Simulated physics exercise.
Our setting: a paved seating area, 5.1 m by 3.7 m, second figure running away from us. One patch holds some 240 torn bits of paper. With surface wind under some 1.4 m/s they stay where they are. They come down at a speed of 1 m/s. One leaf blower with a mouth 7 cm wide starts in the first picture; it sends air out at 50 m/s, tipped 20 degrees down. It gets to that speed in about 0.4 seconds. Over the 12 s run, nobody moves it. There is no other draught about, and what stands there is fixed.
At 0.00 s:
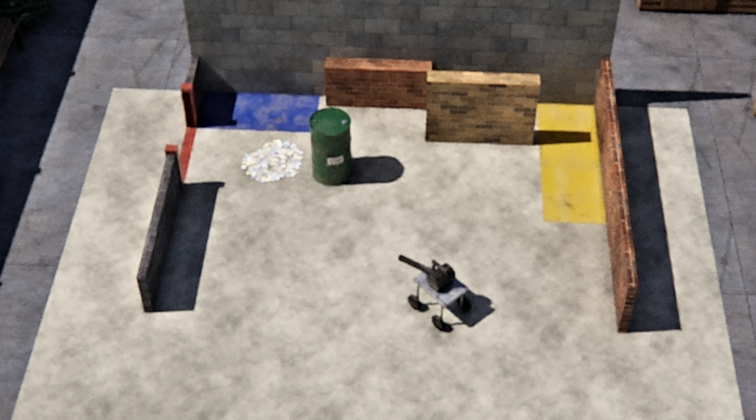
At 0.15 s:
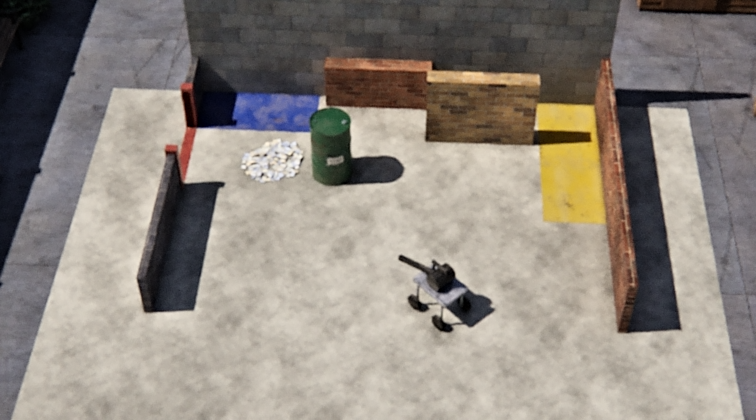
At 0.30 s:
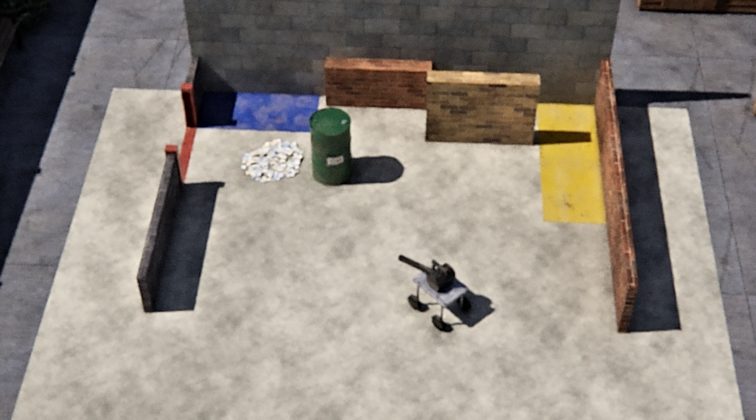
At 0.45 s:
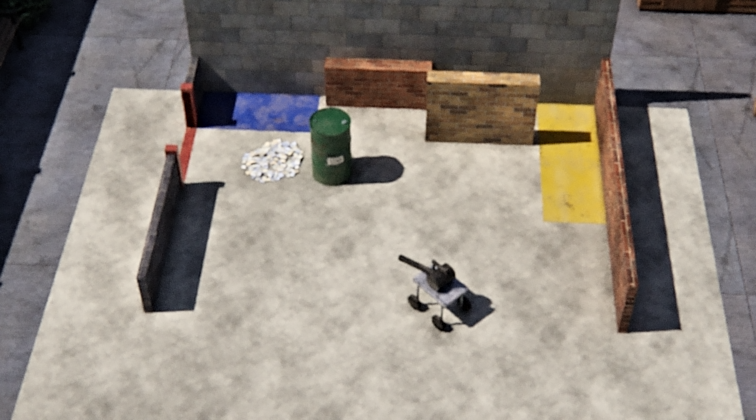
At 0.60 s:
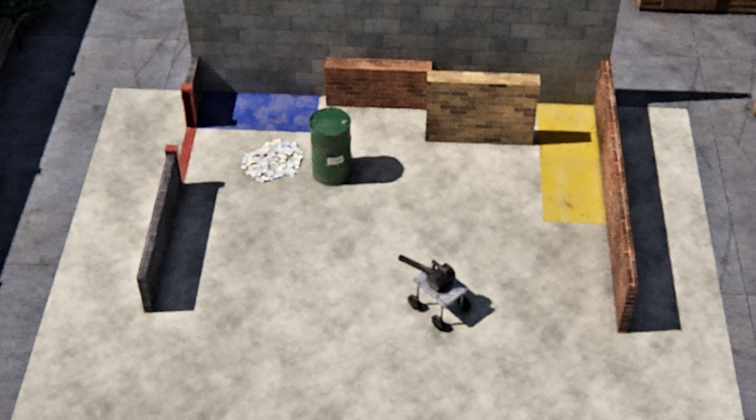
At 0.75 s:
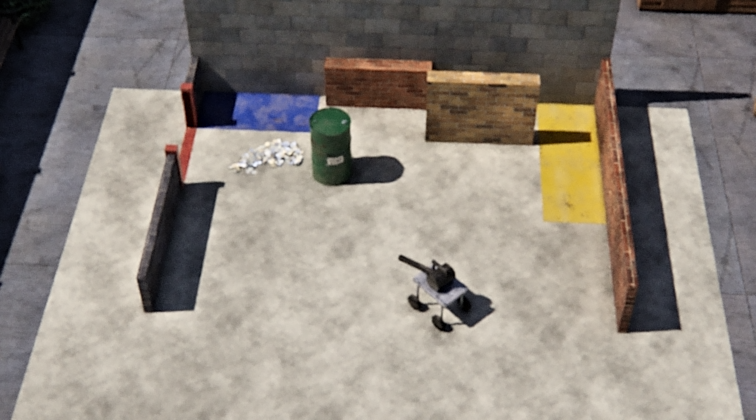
A patch of torn white paper bits lay still beside a green barrel while a wheeled blower stood in place, then some of the scraps shifted a little to the left.
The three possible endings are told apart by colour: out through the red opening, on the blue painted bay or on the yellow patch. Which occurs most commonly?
The blue ending.
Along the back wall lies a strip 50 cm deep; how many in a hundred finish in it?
Roughly 80 in a hundred.
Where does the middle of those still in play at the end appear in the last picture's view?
(306, 95).
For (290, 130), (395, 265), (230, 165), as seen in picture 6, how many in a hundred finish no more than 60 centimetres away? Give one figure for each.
Estimates in listed order: 20 %; 0 %; 0 %.
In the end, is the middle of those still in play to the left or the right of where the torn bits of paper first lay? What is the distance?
Net drift goes to the right side, close to 0.4 m.
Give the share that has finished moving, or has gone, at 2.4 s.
Estimated share: Close to 30 per cent.
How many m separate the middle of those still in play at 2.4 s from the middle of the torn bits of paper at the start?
Centre shift: Near 1.2 m.
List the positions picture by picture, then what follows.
The middle of the torn bits of paper is near (275, 160), none has stirred yet and the mouth of the leaf blower is at (400, 258), in the first picture.
The middle of the torn bits of paper is near (275, 160), none has stirred yet, the yellow patch is centred on (570, 161), the red opening is centred on (189, 155) and the blue painted bay is centred on (259, 112), in the second picture.
The middle of the torn bits of paper is near (275, 160), none has stirred yet, the top of a barrel is at (330, 121) and the top of a low wall is at (378, 64), in the third picture.
The middle of the torn bits of paper is near (275, 160) and none has stirred yet, in the fourth picture.
The middle of the torn bits of paper is near (275, 160) and none has stirred yet, in the fifth picture.
The middle of the torn bits of paper is near (269, 156), the farthest in sight from the leaf blower is at (251, 152) and about 40 % have left their places, in the sixth picture.
After 2.4 s the count stands so, 0 % are on the yellow patch, 14 % out through the red opening and 79 % on the blue painted bay; the middle of those still in play is near (256, 93).
After 3.8 s the count stands so, 0 % are on the yellow patch, 14 % out through the red opening and 80 % on the blue painted bay; the middle of those still in play is near (282, 95).
After 6.6 s the count stands so, 0 % are on the yellow patch, 14 % out through the red opening and 80 % on the blue painted bay; the middle of those still in play is near (300, 95).
After 12.0 s, at the end, 0 % are on the yellow patch, 14 % out through the red opening and 78 % on the blue painted bay; the middle of those still in play is near (306, 95).
